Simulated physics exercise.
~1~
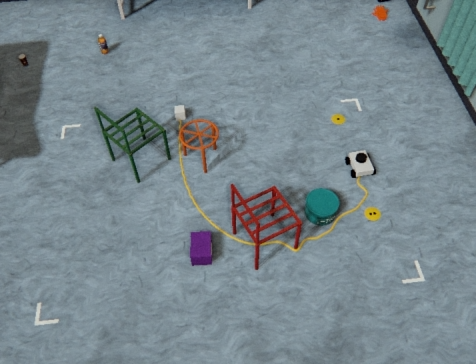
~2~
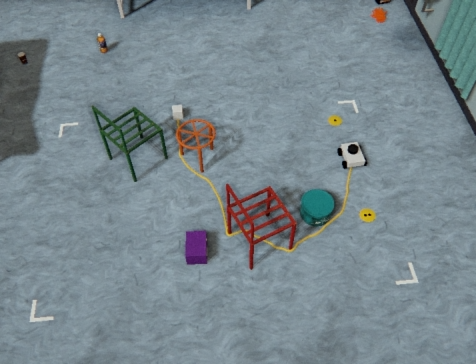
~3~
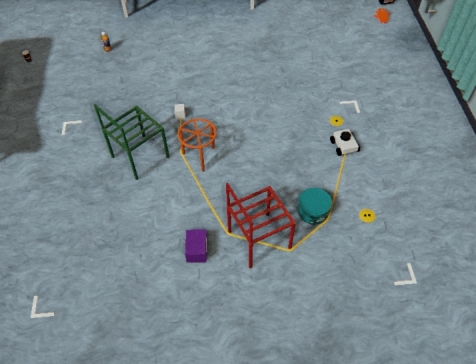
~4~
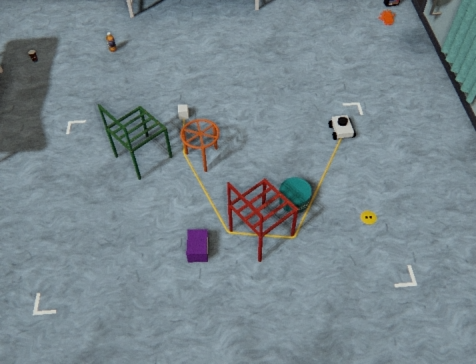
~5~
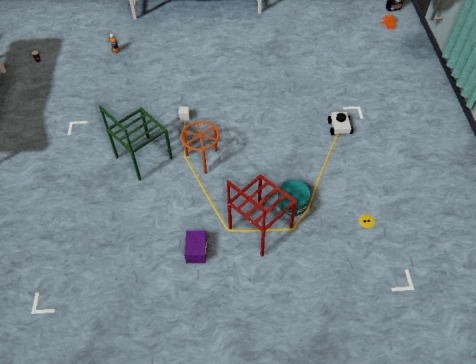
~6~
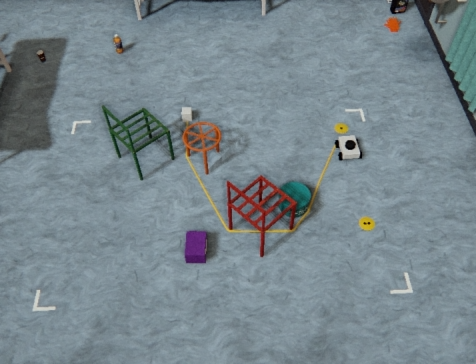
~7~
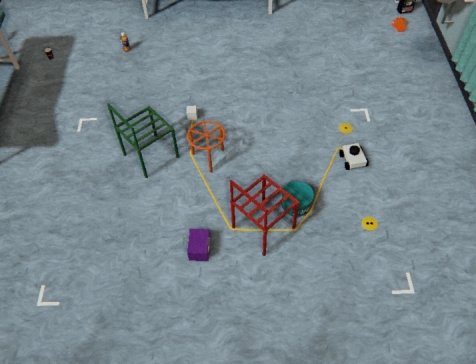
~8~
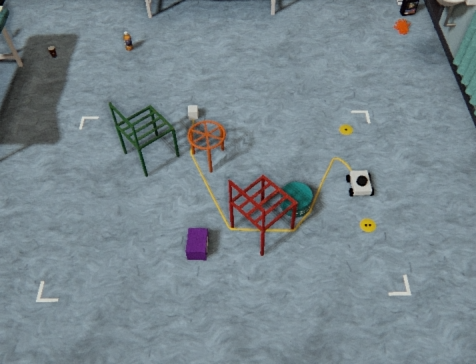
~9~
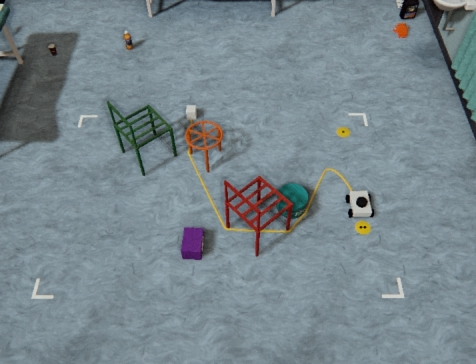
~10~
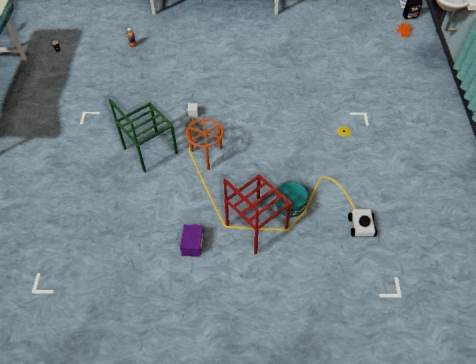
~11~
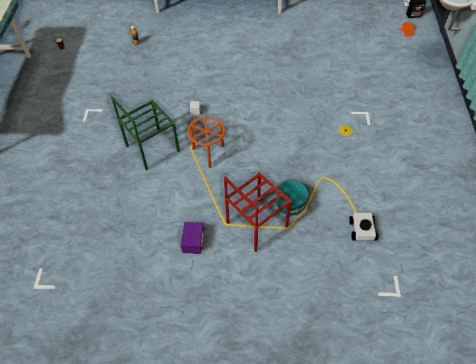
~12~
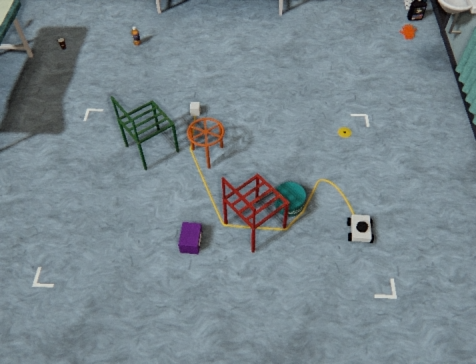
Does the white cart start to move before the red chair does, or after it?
The white cart starts to move before the red chair. The chair shifts only later, once the yellow lead has been drawn tight.
